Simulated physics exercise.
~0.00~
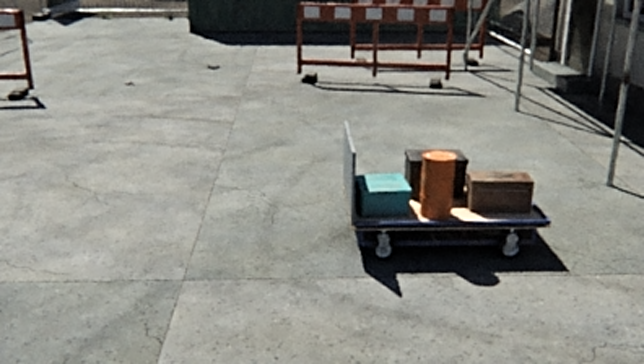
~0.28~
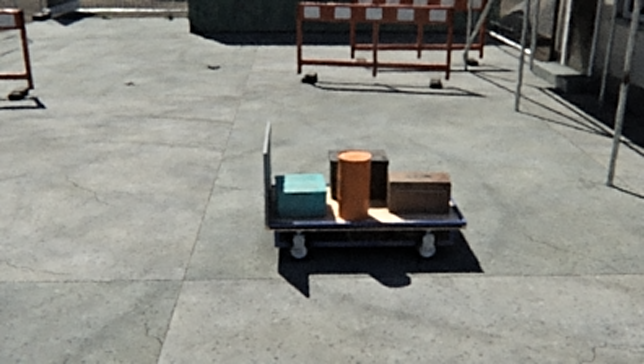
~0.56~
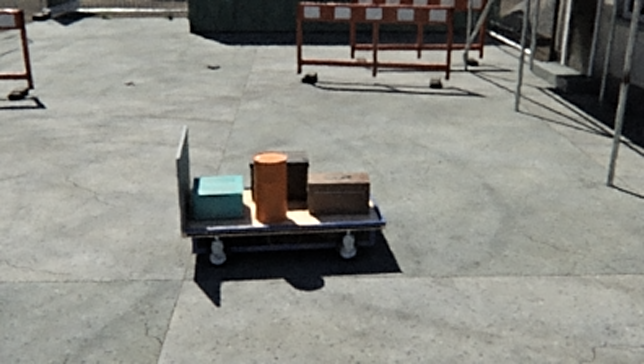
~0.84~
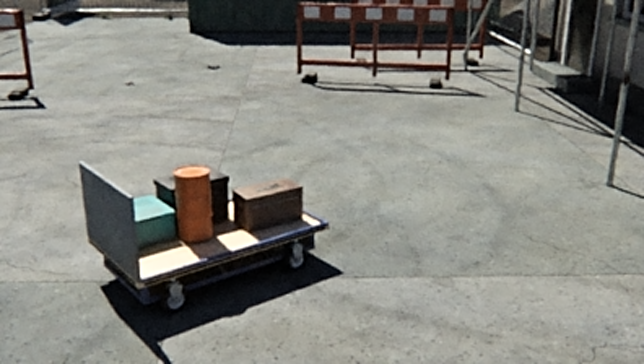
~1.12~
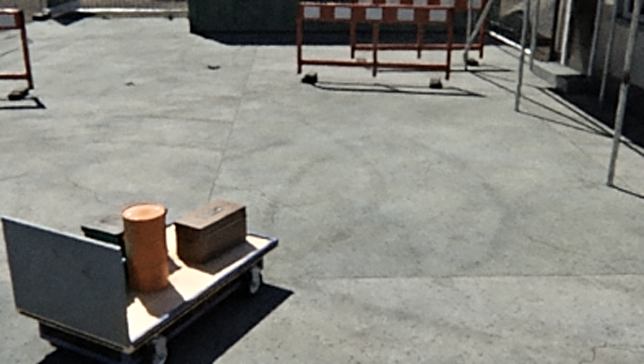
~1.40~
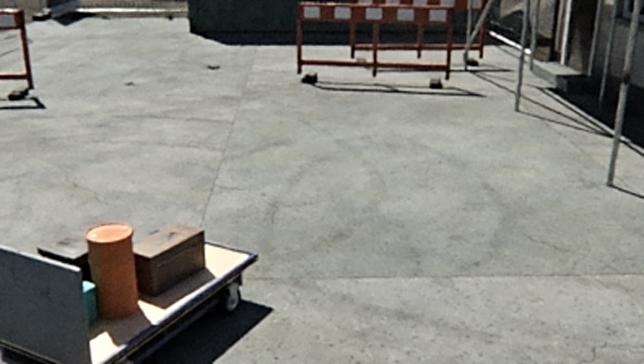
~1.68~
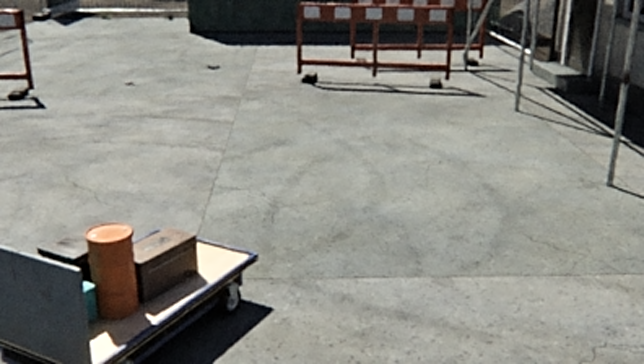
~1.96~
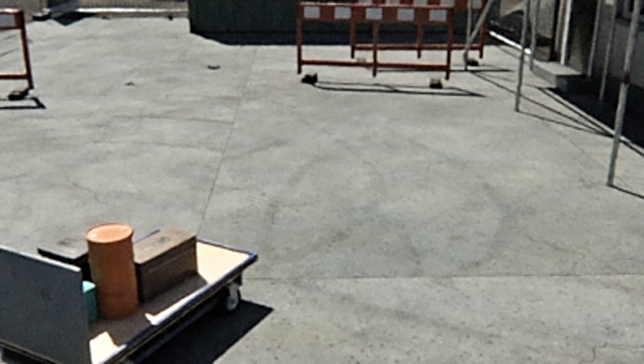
A flat cart with a tall grey board at its left end rolls leftward across a sunlit concrete yard, seen from a fixed, slightly raised viewpoint with red-and-white barriers behind. On its deck stand a turquoise box near the board, an upright orange cylinder in the middle, a dark box behind it and a brown box to the right. The cart then swings toward the viewer, heading down to the lower left as its load shifts slightly on the deck. It stops in the corner, partly out of view, with the orange cylinder still upright.
